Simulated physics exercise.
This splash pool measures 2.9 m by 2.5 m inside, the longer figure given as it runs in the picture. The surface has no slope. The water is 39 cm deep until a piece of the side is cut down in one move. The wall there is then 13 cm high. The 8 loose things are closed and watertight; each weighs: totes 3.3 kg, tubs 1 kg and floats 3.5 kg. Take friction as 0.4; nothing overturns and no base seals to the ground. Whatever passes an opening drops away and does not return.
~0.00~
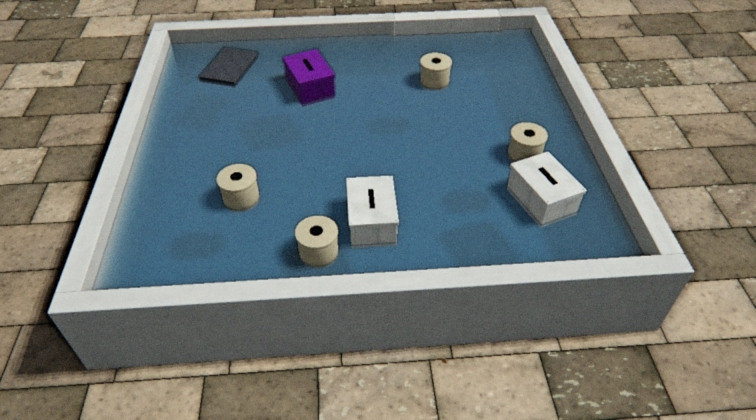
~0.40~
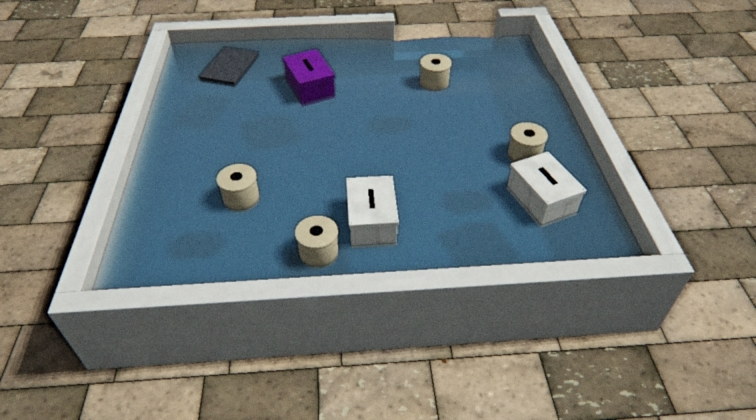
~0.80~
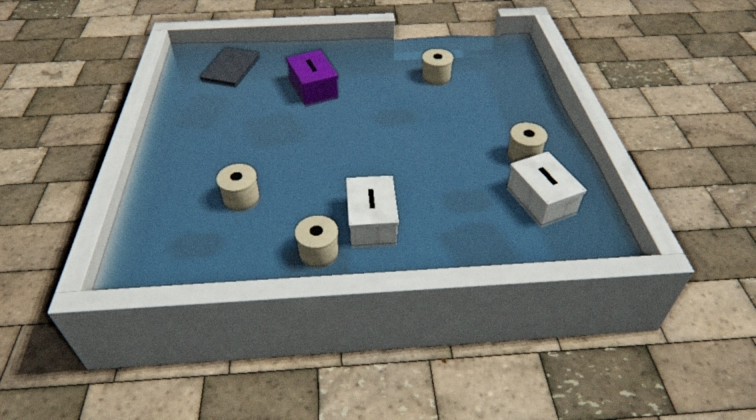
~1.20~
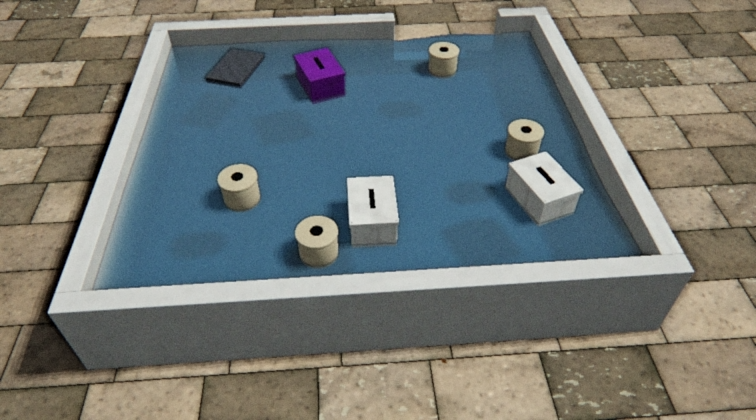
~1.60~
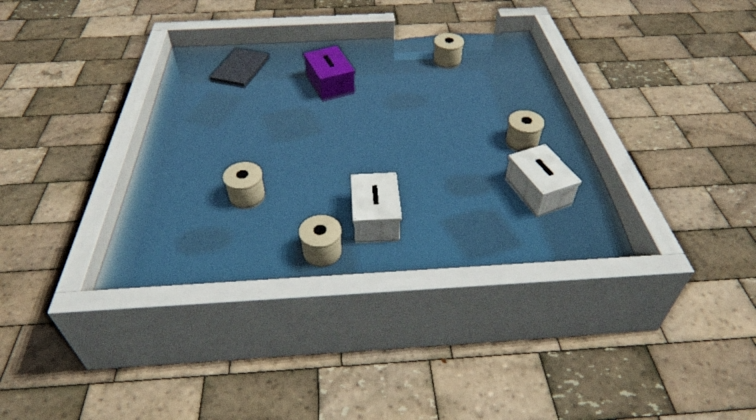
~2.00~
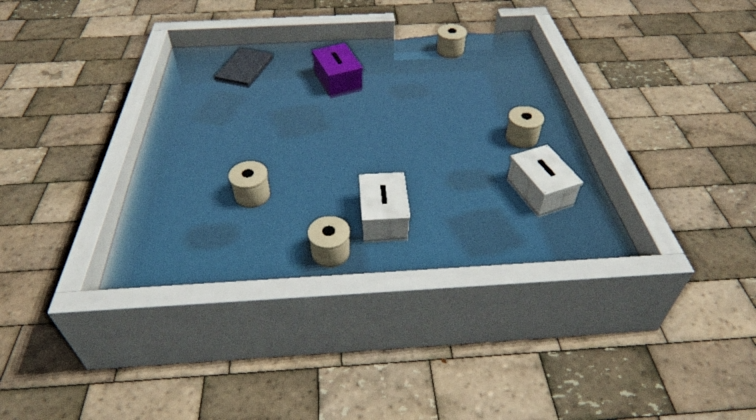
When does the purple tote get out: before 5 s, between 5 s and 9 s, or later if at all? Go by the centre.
Expect it between the two times.
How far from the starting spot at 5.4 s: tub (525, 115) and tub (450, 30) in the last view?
In turn: 50 cm, washed out.
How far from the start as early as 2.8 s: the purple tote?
Roughly 30 cm by then.
After 2.8 s the purple tote is near (350, 58), 0.3 m from its start, afloat; 1 of 8 are out; 7 afloat.
After 5.4 s the purple tote is near (397, 45), 0.8 m from its start, afloat; 1 of 8 are out; 7 afloat.
After 8.0 s the purple tote has gone out (at 7.0 s); 2 of 8 are out; 6 afloat.
After 12.0 s the purple tote has gone out (at 7.0 s); 2 of 8 are out; 6 afloat.
